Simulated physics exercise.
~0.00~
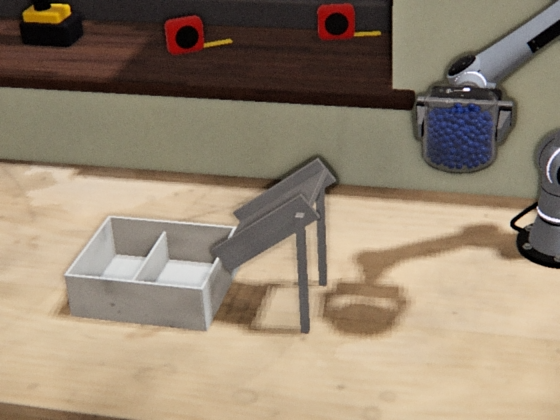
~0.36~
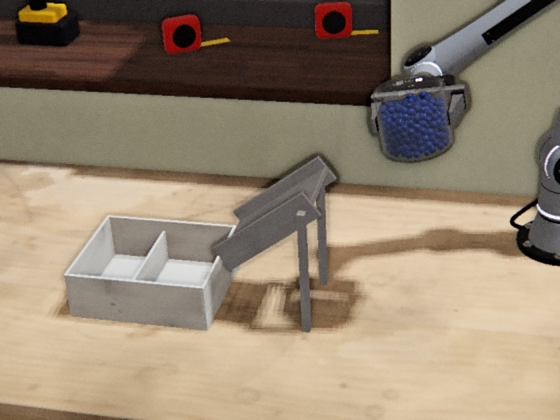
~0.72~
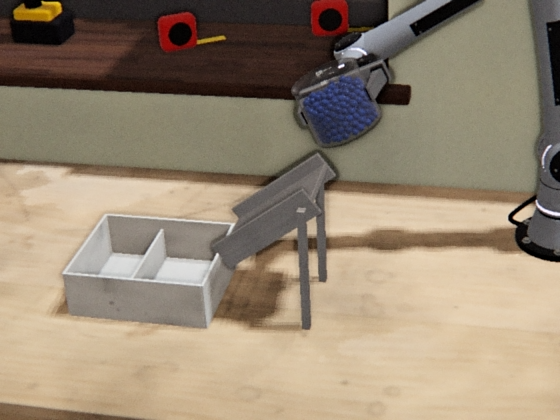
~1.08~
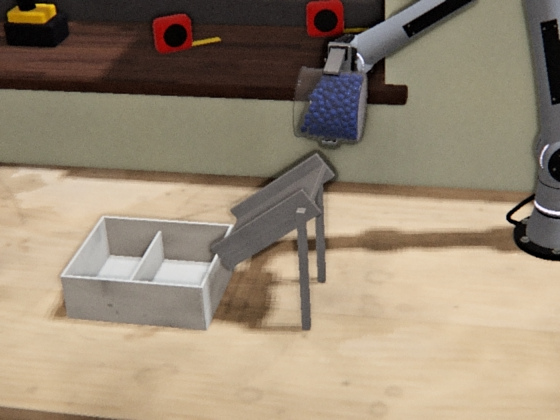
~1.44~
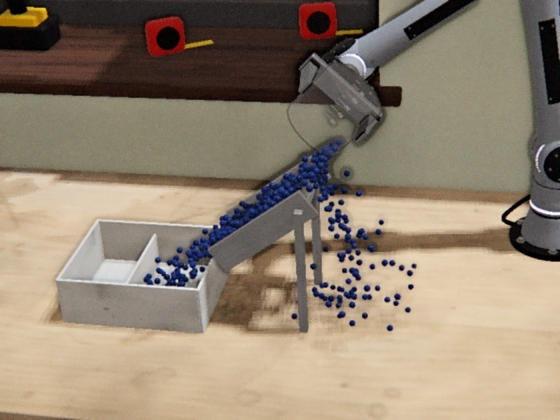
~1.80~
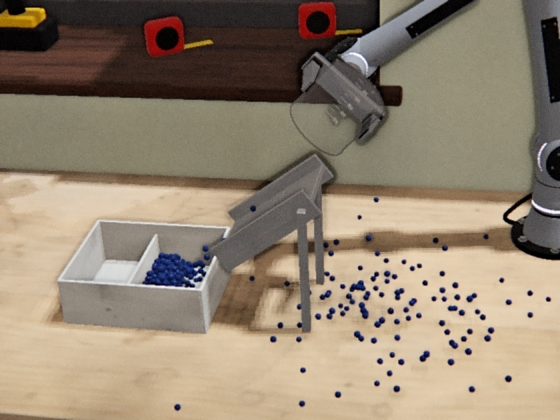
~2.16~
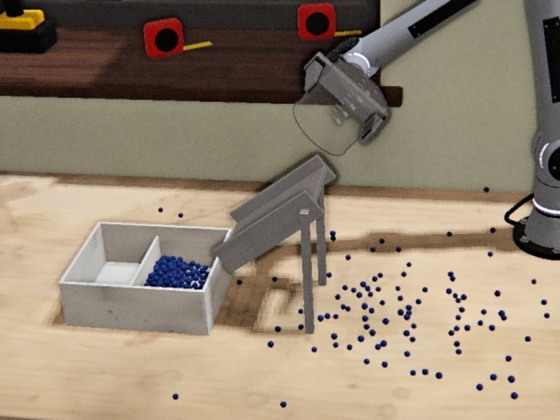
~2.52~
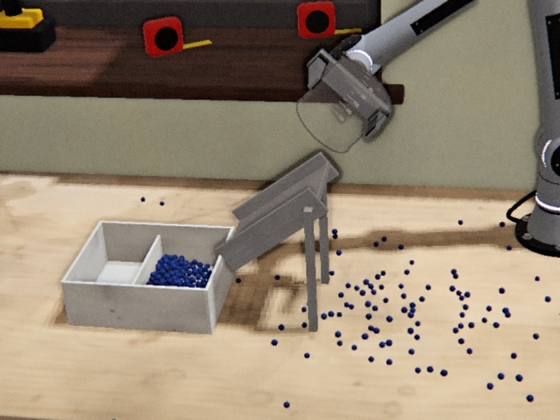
A grey robot arm on the right holds a clear tumbler full of blue beads above a pale wooden table, seen from the side and slightly above. Below stand a sloping grey chute on legs and, at its lower left end, a whitish box divided in two, with red tape measures behind. The arm carries the tumbler left over the chute and tips it until it is upside down. Beads pour down the chute into the box's right part, while others spill beneath and scatter. Finally, most lie heaped in that right part, the left part looks empty, and many dot the table.
